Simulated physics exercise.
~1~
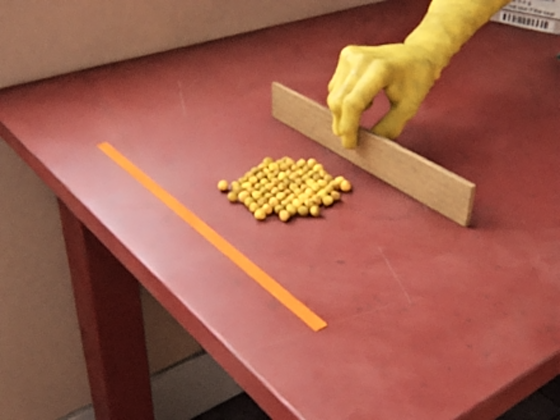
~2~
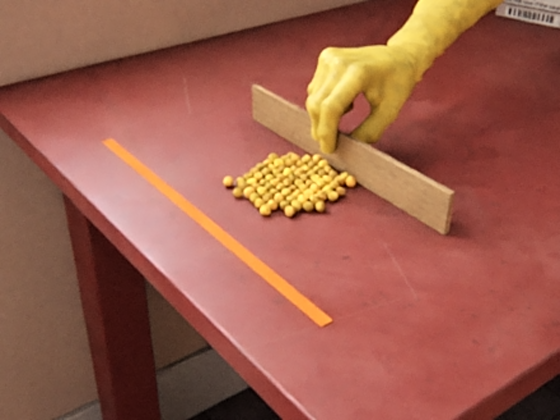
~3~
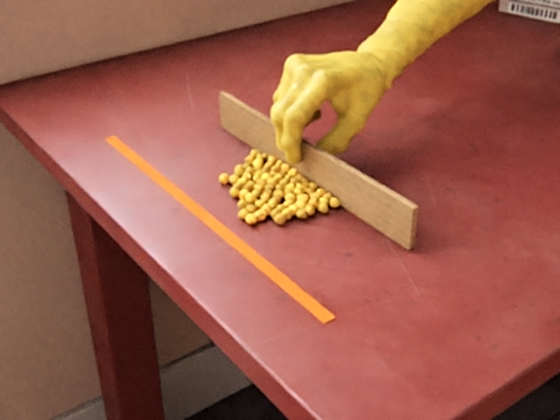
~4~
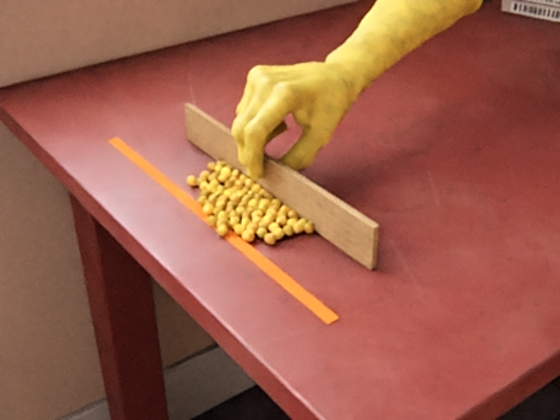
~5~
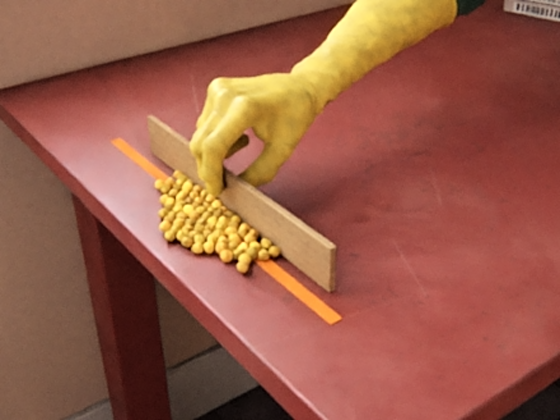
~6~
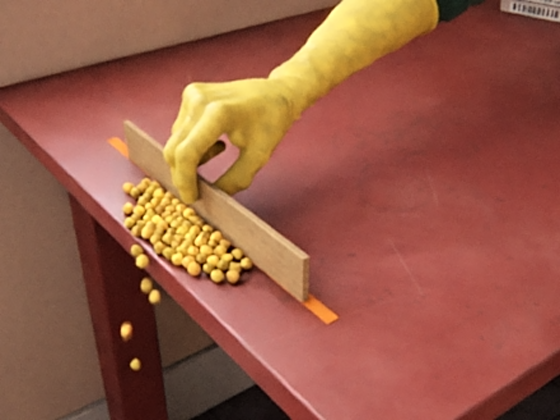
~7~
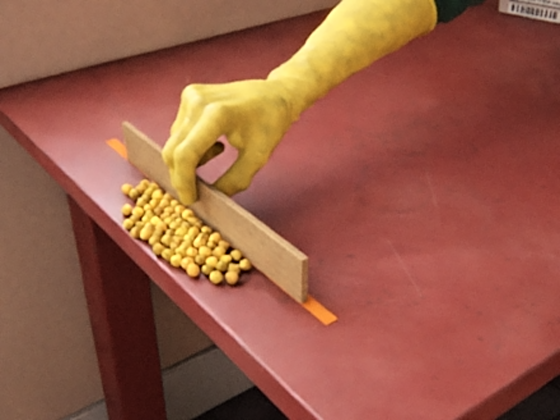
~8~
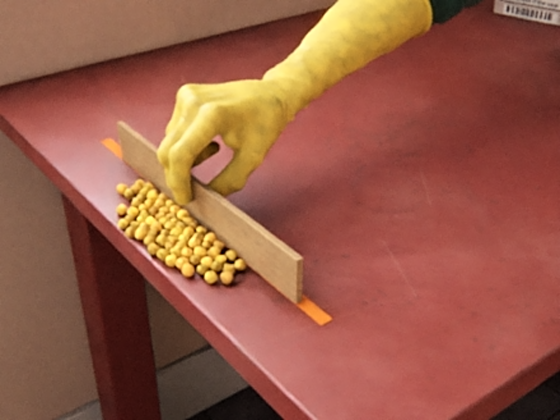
On a red table, a gloved hand pushes yellow beads leftward to orange tape, spilling a few.
